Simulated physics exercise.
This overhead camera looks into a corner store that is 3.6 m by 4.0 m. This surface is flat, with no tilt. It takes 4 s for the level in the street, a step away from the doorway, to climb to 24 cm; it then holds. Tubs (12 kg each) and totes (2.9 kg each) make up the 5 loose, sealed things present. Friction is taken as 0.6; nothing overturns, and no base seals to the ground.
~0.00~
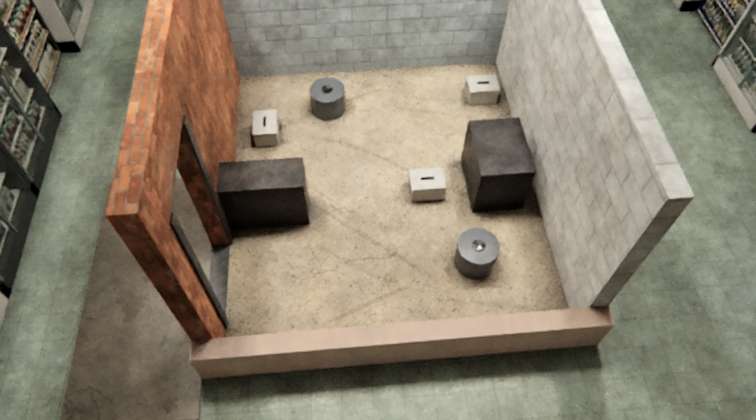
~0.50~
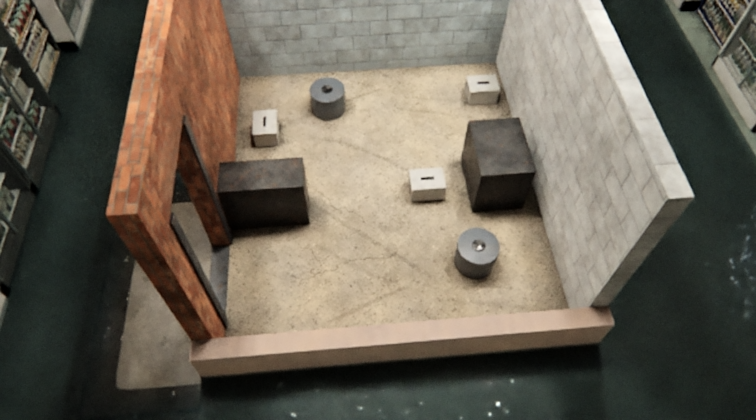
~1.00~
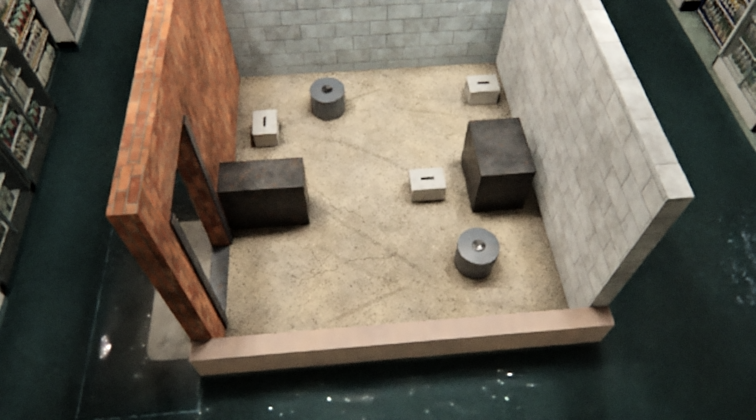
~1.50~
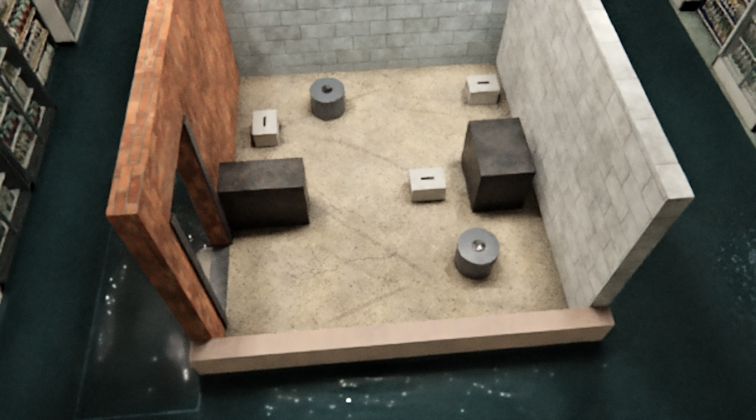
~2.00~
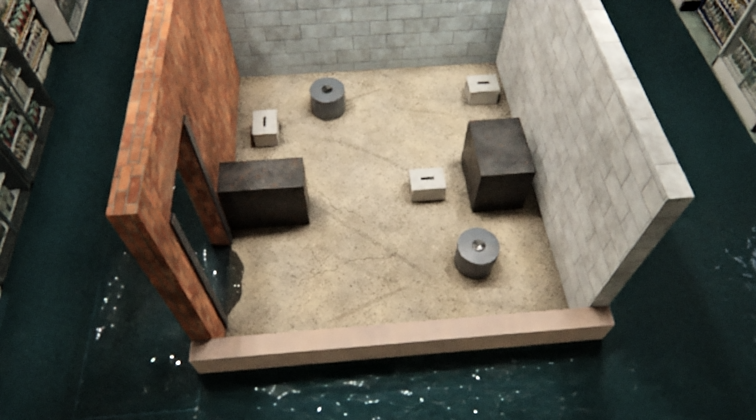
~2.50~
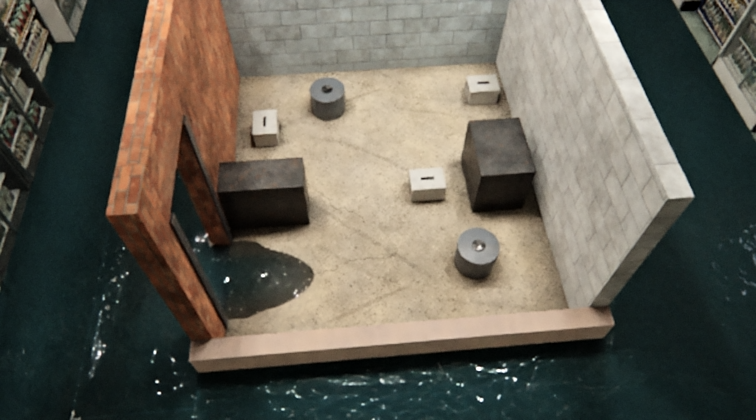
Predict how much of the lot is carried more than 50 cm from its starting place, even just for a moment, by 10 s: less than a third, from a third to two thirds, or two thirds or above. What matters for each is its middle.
It is a middling fraction, from a third to two thirds.
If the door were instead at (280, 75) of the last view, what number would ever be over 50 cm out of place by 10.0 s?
Then the count would be 5.
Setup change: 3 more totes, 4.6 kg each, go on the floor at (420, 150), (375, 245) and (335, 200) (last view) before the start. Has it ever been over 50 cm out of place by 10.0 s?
Taking them in order, the first is beyond that distance, the second is beyond that distance and the third is within that distance.
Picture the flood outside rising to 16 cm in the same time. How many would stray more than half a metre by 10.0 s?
The answer would then be 2.
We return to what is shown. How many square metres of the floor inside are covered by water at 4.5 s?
Around 5.5 m2 of it.
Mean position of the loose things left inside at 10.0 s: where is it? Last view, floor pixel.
The average lands around (380, 122).
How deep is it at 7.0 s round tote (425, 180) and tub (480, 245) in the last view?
Depths: Near 2 cm, then near 16 cm.
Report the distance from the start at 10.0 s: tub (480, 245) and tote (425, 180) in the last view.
In that order: 80 cm, 200 cm.
After 3.5 s 0 of 5 are over 50 cm from their spots; 0 afloat.
After 4.5 s 0 of 5 are over 50 cm from their spots; 0 afloat.
After 7.0 s 1 of 5 are over 50 cm from their spots; 1 afloat.
After 10.0 s 3 of 5 are over 50 cm from their spots, and 3 have been at some point; 3 afloat.
